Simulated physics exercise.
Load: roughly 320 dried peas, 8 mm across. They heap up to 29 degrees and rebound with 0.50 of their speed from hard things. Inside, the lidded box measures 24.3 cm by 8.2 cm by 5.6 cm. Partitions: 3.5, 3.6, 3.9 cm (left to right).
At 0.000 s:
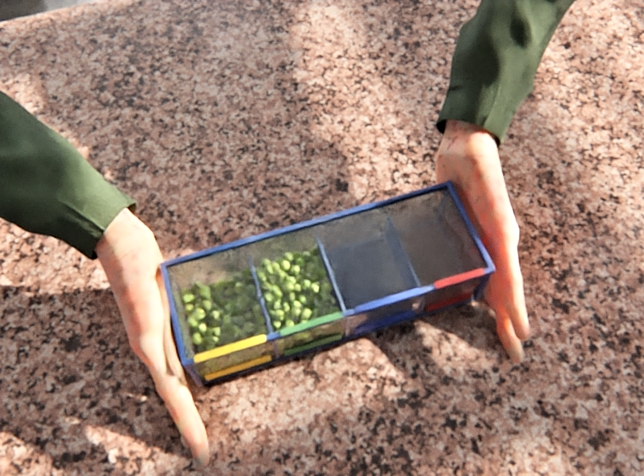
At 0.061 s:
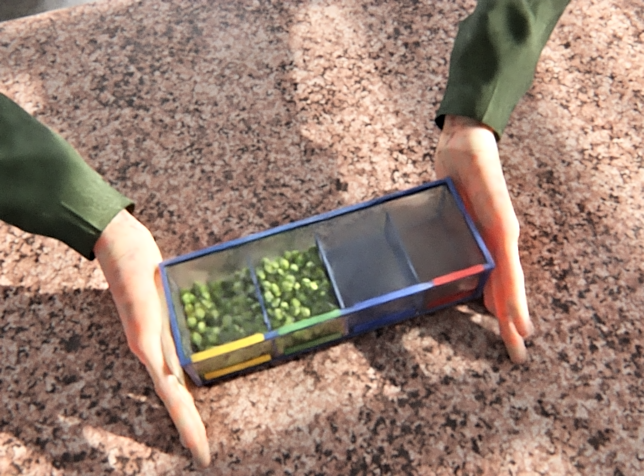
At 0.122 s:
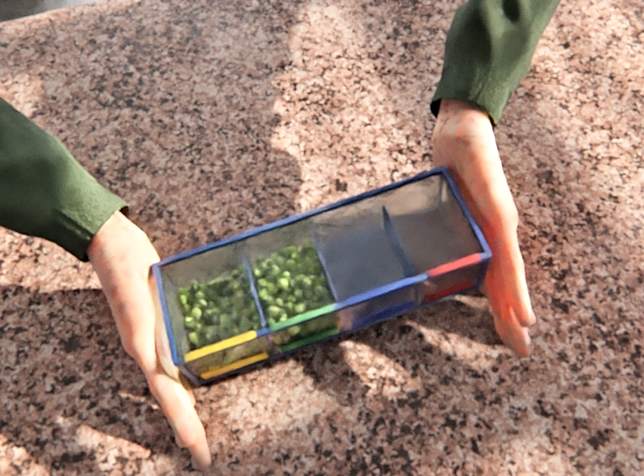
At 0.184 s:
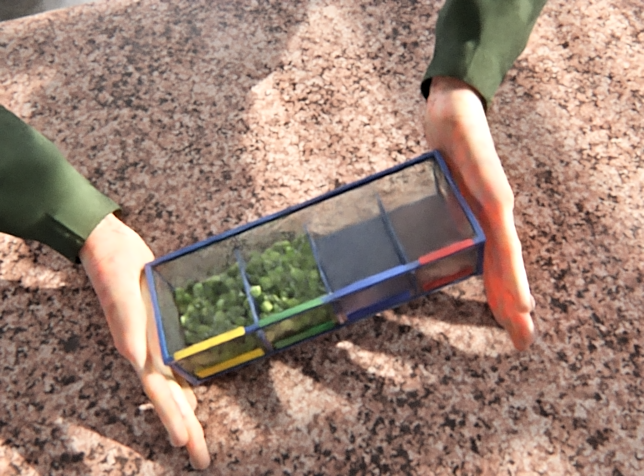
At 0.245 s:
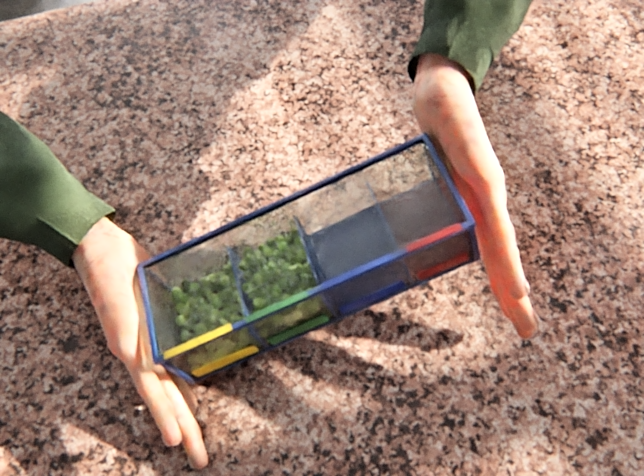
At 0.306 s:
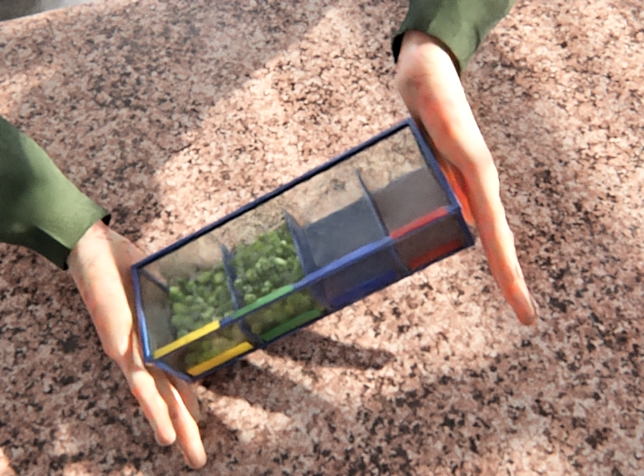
Two hands tilt a clear divided box of green peas, raising its right end.
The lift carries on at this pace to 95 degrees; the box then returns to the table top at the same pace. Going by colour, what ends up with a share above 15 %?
Red: Under, blue: Under, green: Over, yellow: Over.
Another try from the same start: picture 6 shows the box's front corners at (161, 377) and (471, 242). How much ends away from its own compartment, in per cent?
In that case some 40 per cent.
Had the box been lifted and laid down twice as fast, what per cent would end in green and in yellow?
Green 25; yellow 75.
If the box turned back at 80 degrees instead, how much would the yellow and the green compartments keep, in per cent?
In that case yellow 60; green 40.
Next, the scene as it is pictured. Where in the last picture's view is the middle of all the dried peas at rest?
At about (224, 312).
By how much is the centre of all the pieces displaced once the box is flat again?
Roughly 3.0 cm.
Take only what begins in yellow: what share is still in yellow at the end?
Some 100 per cent.
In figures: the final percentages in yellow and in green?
Yellow 75; green 25.
Then, at 1.24 s, tilt 94 degrees; green 40 %, yellow 60 %.
Then, at 1.87 s, tilt 41 degrees; green 25 %, yellow 75 %.
After 2.54 s, tilt 0 degrees; green 25 %, yellow 75 %.
At rest (3.1 s), red 0 %, blue 0 %, green 25 %, yellow 75 %.
